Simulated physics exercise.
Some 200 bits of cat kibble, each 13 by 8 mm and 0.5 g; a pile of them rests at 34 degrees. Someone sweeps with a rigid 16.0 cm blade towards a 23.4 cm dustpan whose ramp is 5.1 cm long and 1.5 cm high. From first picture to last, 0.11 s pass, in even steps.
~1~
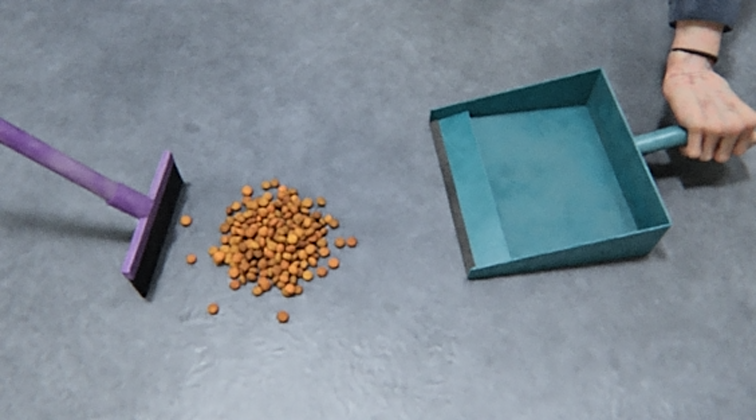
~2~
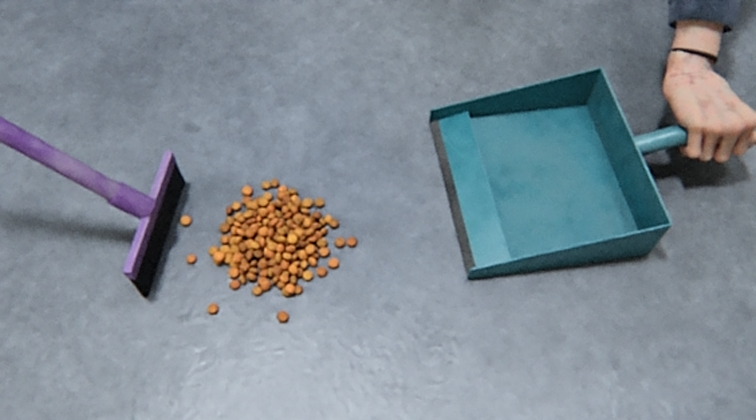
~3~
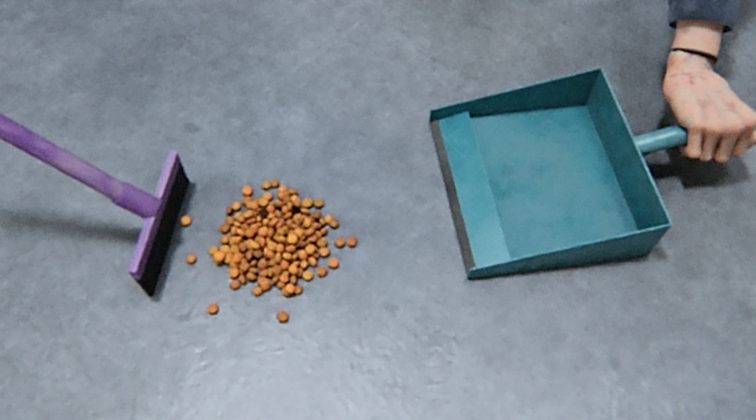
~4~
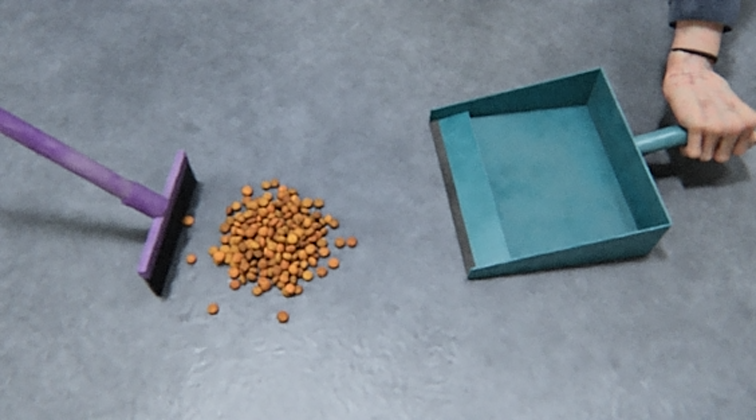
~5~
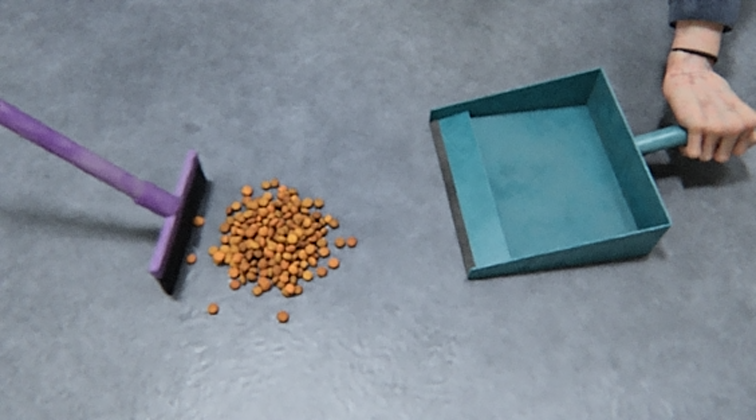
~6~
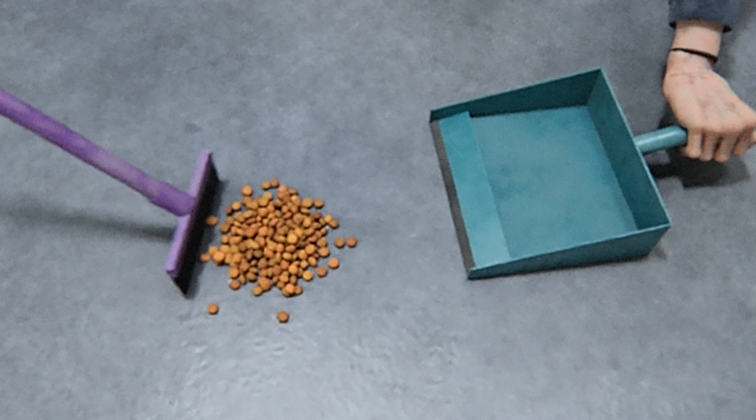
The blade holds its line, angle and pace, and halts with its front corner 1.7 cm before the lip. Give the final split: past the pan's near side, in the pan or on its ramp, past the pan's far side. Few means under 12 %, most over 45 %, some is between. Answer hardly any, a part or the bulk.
Past the pan's near side: A part; in the pan or on its ramp: A part; past the pan's far side: Hardly any.
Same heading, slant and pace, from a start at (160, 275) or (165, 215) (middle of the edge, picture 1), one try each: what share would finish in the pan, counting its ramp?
About 30 and 20 per cent.
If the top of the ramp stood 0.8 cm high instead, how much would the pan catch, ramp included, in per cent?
Then about 30 per cent.
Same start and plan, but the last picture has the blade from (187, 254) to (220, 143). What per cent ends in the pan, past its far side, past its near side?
Pan 20, far 0, near 10.
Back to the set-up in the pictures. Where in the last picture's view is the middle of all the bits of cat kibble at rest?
Near (450, 242).
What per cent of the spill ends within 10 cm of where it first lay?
Some 5 per cent.
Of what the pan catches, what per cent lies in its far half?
About 20 per cent.
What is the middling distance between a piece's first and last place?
Roughly 20 cm.
Then, 0.18 s after the last picture, middle of the blade 17 cm from the lip; 0 % over the lip, far side 0 %, near side 10 %.
Then, 0.30 s after the last picture, middle of the blade 8 cm from the lip; 0 % over the lip, far side 0 %, near side 20 %.
Then, 0.55 s after the last picture, middle of the blade 4 cm from the lip; 25 % over the lip, far side 0 %, near side 25 %.
In the end, near side 25 %, pan 25 %, far side 0 %, in front of the lip or behind the blade 45 %.
